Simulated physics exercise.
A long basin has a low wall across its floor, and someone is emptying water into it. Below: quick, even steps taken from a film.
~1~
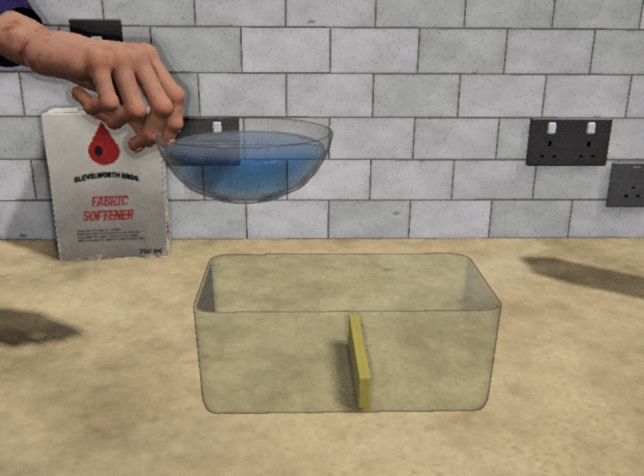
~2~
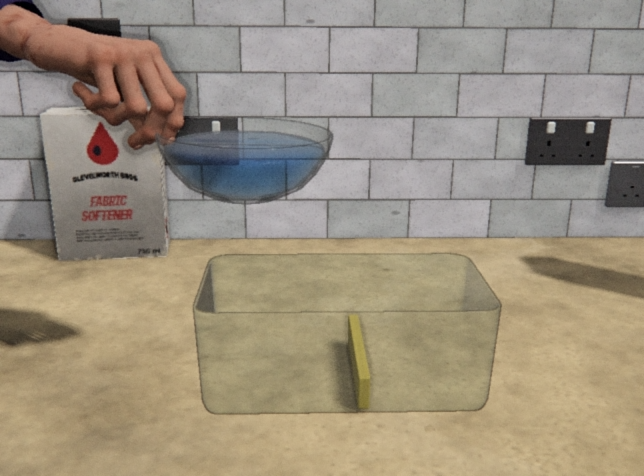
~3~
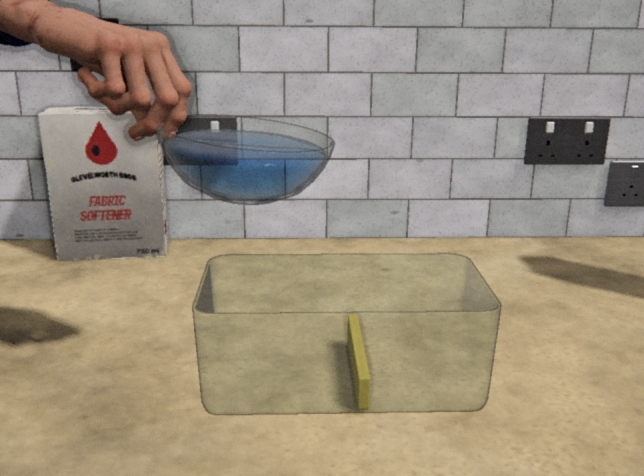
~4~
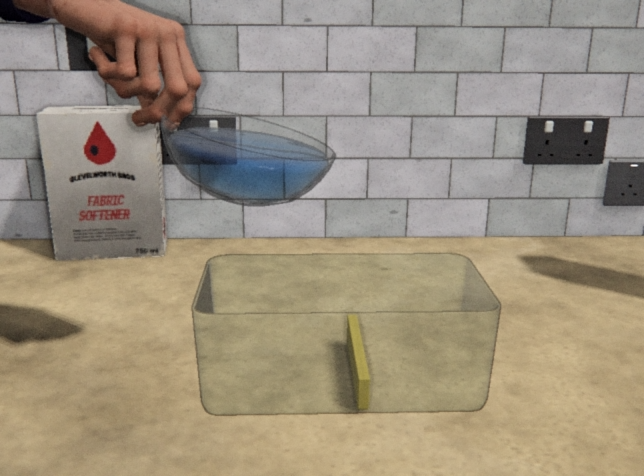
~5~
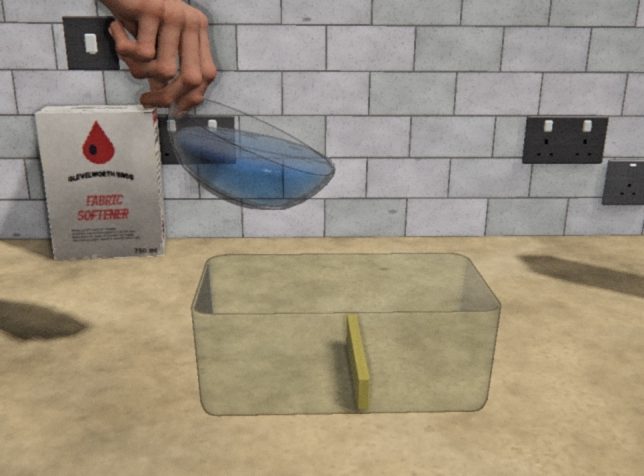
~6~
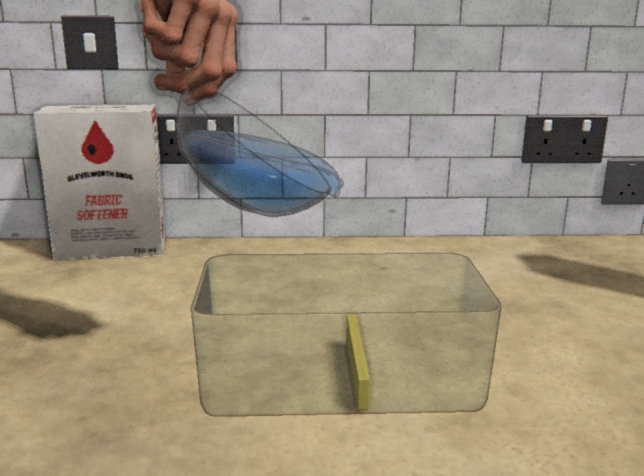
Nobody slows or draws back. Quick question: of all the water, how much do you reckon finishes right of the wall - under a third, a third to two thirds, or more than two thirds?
The share right of the wall falls in the middle range, one third to two thirds.
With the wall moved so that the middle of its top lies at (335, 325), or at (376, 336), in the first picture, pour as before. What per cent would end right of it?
Case 1: 65 %; case 2: 25 %.
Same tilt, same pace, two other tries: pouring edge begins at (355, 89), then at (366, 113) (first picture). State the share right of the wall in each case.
Estimate: 60 per cent, then 60 per cent.
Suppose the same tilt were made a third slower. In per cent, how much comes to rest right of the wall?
I'd say roughly 60 in every hundred ends up there.
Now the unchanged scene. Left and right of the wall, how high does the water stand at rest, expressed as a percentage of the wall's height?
Near 40 in a hundred to the left, 50 to the right.
A moment on, the bowl is tipped right over and 1 per cent is still to pour, 33 is left of the wall and 53 right of it.
Next, the bowl is tipped right over and 0 per cent is still to pour, 38 is left of the wall and 41 right of it.
Then the bowl is tipped right over and 1 per cent is still to pour, 43 is left of the wall and 49 right of it.
Later the bowl is tipped right over and 0 per cent is still to pour, 48 is left of the wall and 47 right of it.
Finally, 48 per cent lies left of the wall, 47 right of it and 5 outside.
